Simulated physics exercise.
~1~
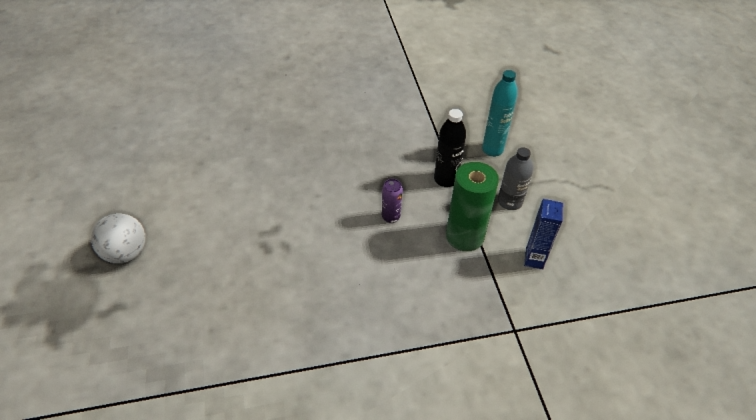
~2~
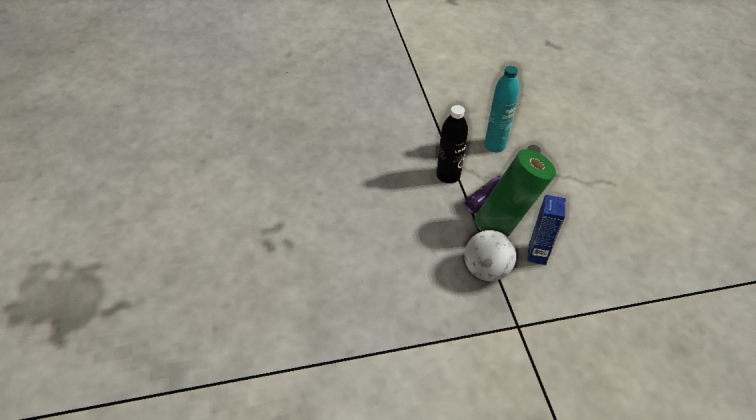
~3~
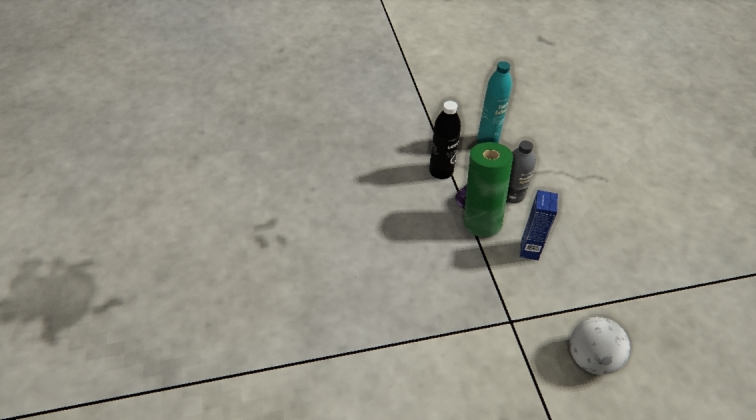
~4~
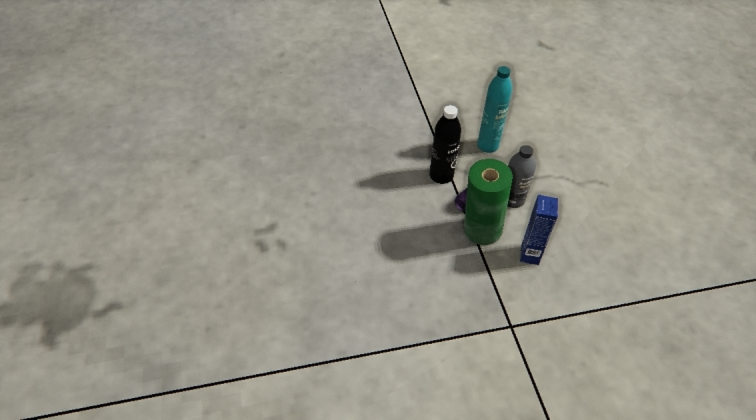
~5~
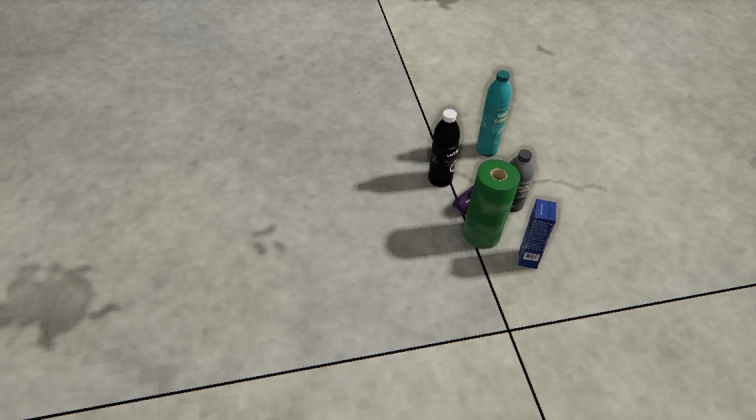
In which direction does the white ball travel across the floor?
The white ball moves toward the right.
In the video, a white ball rolls right across a concrete floor into a group of bottles, a can, a carton and a green roll. The purple can falls over and the green roll tilts but settles upright as the ball rolls out of view.
